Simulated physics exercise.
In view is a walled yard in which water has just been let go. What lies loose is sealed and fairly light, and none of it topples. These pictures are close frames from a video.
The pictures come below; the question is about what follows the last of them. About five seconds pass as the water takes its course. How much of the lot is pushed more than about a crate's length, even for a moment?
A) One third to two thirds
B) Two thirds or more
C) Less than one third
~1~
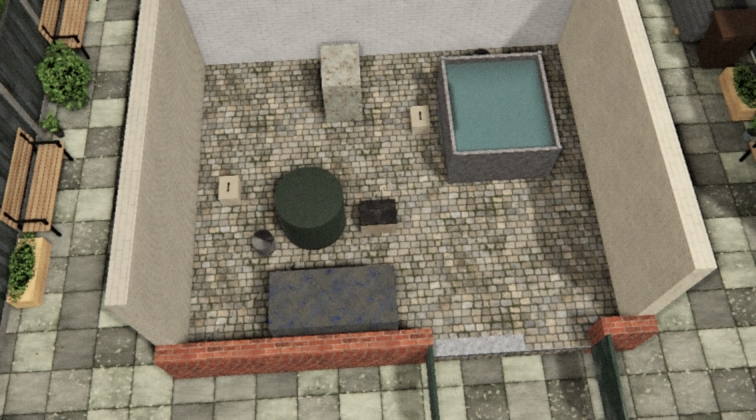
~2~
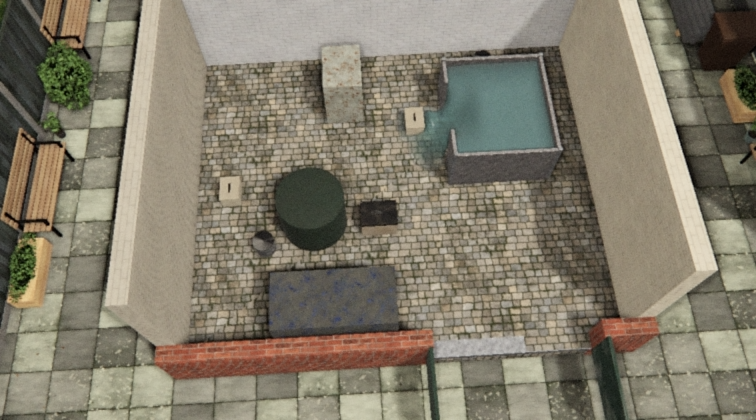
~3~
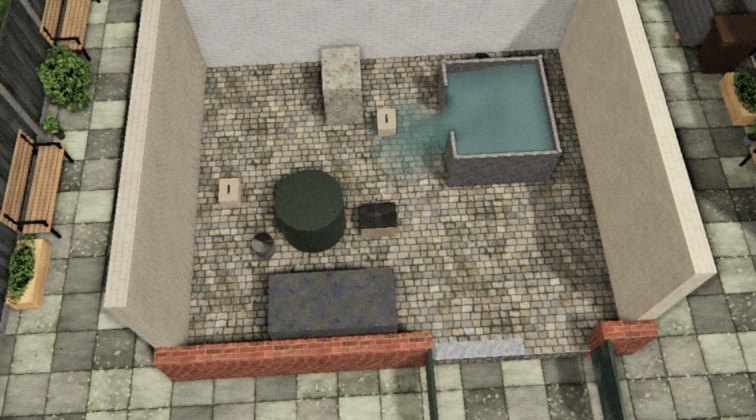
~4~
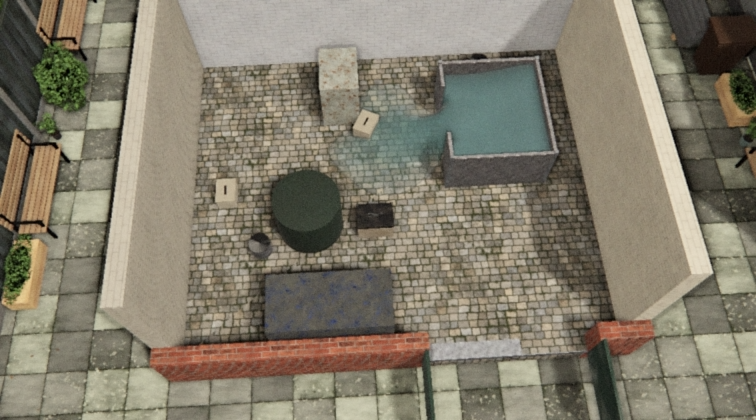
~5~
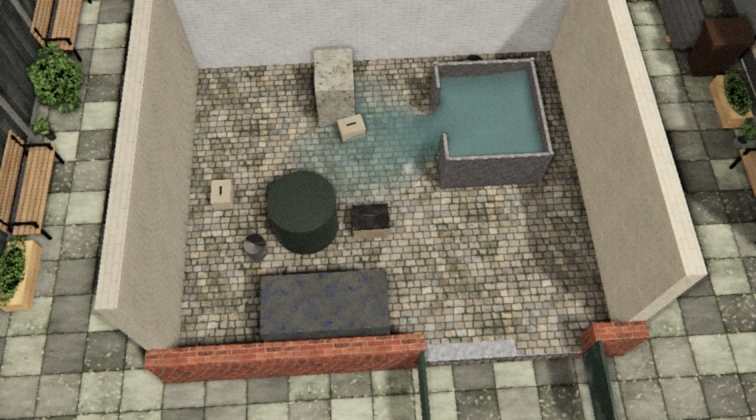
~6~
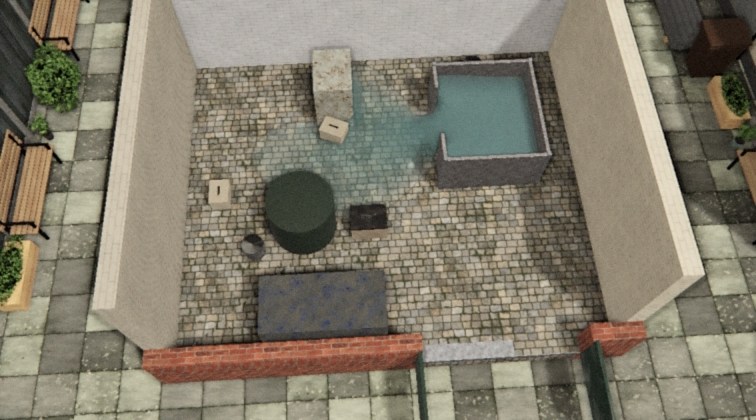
Two thirds or more (B).
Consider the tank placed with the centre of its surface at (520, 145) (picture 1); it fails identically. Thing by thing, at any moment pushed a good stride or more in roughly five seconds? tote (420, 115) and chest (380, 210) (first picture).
Taking them in turn: Didn't get there and got there.
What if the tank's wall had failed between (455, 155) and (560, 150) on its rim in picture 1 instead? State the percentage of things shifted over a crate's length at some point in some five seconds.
Estimate: Roughly 0 per cent.
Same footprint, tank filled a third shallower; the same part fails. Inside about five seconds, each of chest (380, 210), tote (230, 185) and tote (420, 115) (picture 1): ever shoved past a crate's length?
In that order: Not that far, swept aside, shifted that much.
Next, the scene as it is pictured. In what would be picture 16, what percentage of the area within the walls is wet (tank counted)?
Wet share: Around 55 %.
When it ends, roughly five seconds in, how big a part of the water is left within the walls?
I'd put it close to 100 percent.
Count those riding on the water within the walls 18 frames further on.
The figure is 4.
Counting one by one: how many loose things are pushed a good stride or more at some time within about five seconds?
So, 4 of them.
A moment on, 1 of 5 are well off their spots; 1 afloat.
Next, 2 of 5 are well off their spots; 2 afloat.
Later, 3 of 5 are well off their spots; 4 afloat.
In the end, 4 of 5 are well off their spots, and 4 have been at some point; 4 afloat.
